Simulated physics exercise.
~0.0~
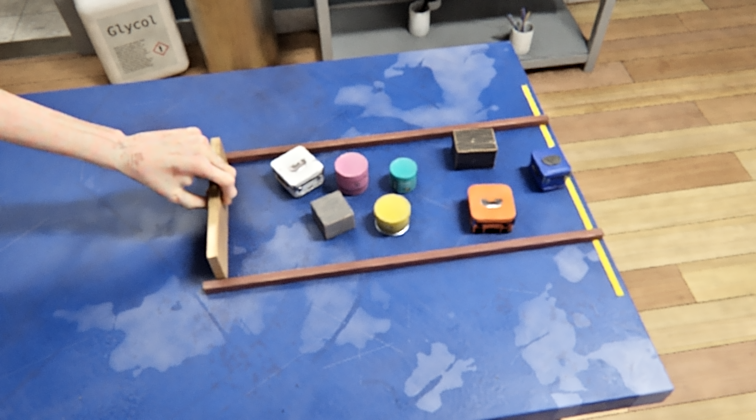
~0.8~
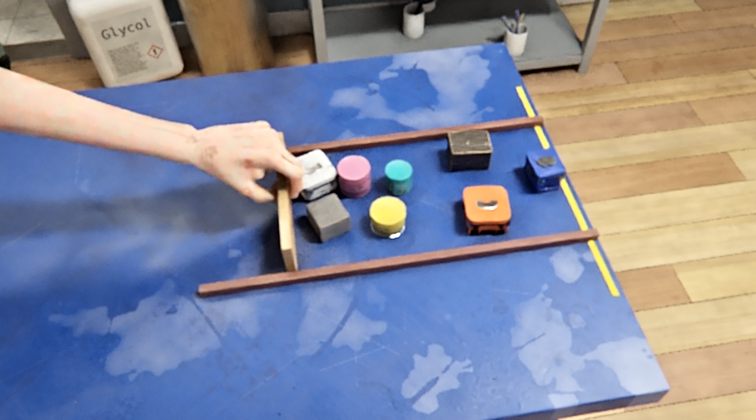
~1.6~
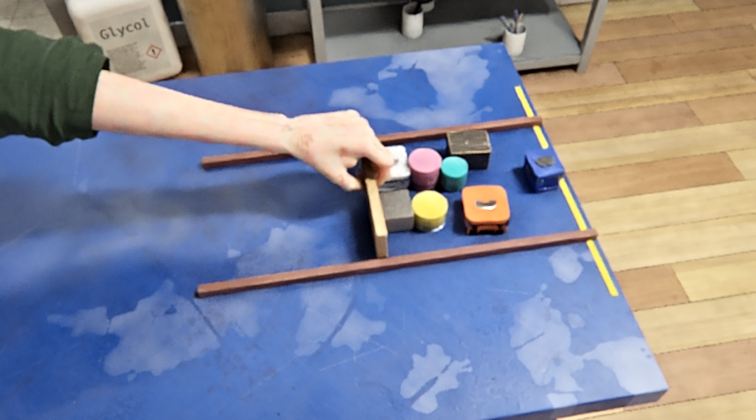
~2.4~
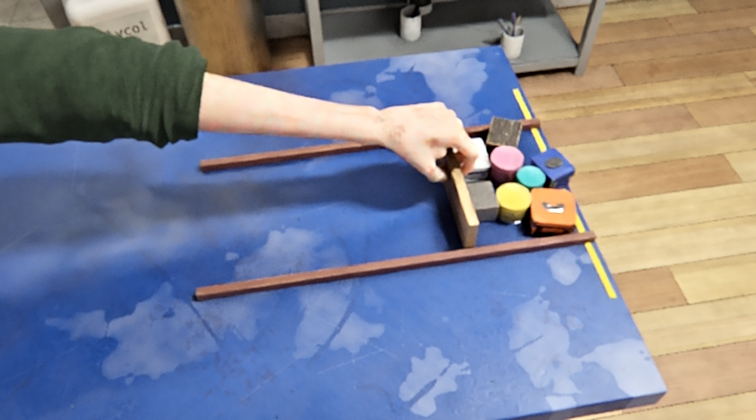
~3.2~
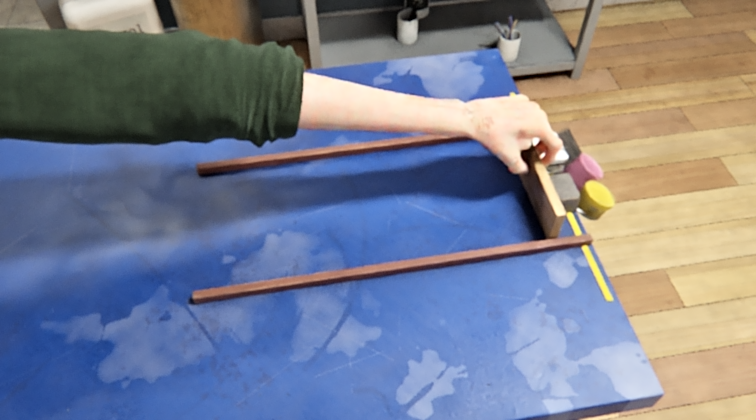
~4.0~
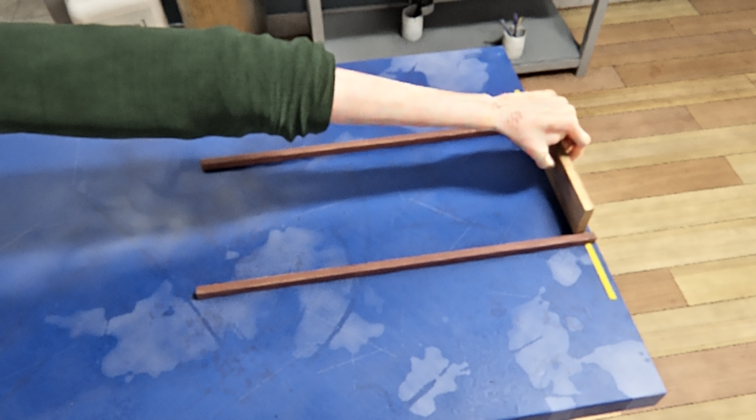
A hand slid an upright wooden board rightward between two rails on a blue table, gathering small cases, tubs, a tin and blocks into a cluster and pushing them over the end, until the board stood there with none left on the table.
